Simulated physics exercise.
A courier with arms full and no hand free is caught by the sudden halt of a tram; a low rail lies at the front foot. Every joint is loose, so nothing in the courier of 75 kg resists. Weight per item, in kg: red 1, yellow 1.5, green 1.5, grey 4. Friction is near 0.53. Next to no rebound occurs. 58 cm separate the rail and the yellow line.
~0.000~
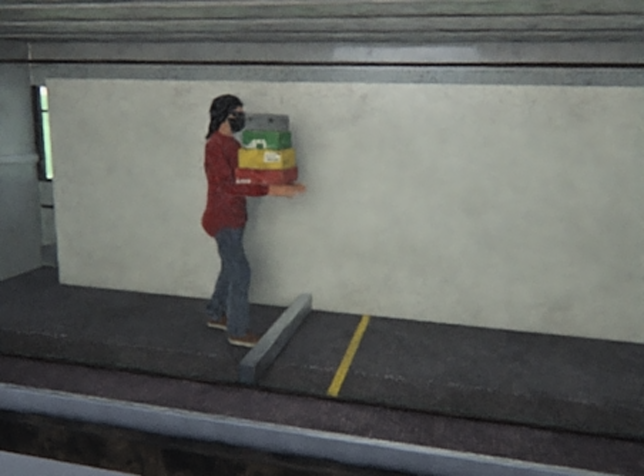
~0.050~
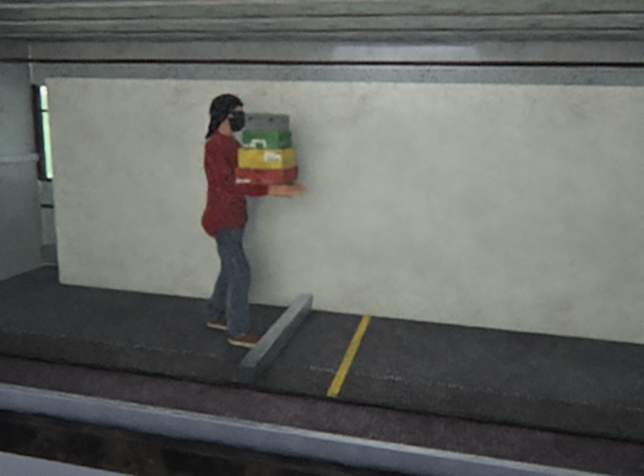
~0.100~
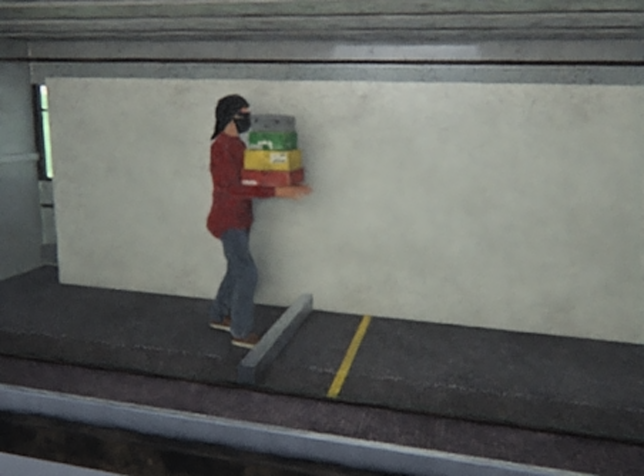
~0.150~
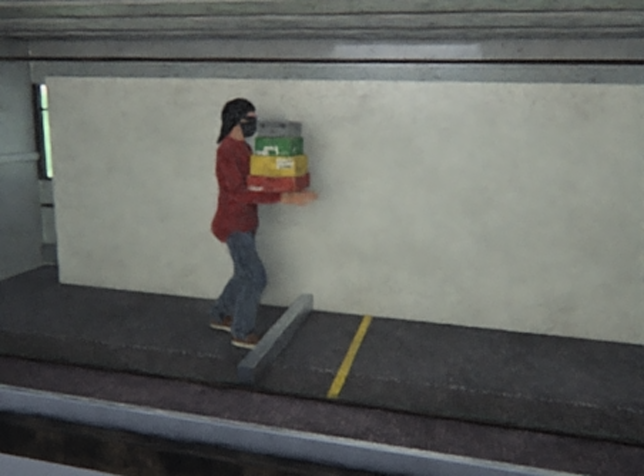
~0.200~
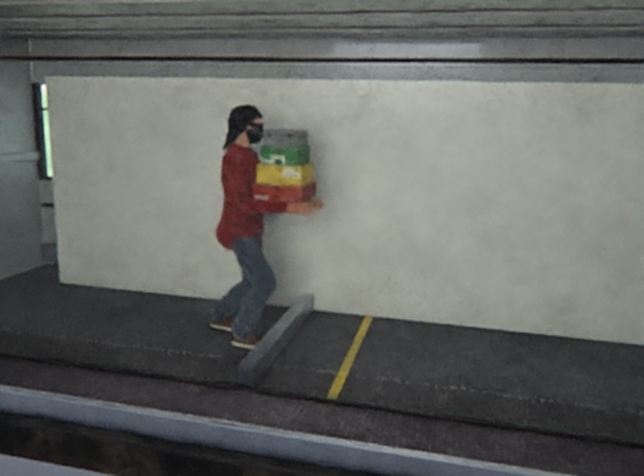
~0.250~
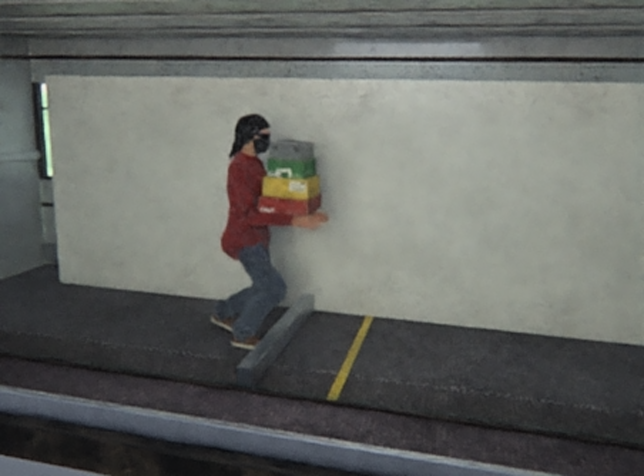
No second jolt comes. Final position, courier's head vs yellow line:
Short.
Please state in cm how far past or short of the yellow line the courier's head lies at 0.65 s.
It is roughly 35 cm short of the mark.
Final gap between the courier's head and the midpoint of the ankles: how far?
About 60 cm.
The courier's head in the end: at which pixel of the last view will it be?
I'd say about pixel (296, 315).
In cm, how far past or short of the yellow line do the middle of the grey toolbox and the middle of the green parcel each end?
The grey toolbox ends 110 cm past it, and the green parcel ends 60 cm past it.
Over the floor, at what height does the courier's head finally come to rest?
Roughly 20 cm above the floor.
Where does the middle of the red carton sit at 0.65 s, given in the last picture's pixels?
Look close to (318, 317) and you'll spot it.
After 0.45 s the courier's head is 55 cm short of the yellow line, near (281, 203) in the last picture's view.
After 0.65 s the courier's head is 33 cm short of the yellow line, near (306, 294) in the last picture's view.
After 0.95 s the courier's head is 38 cm short of the yellow line, near (296, 319) in the last picture's view.
After 2.9 s, yellow parcel crosses the yellow line; green parcel crosses the yellow line; grey toolbox crosses the yellow line; courier's head stops short of the yellow line.
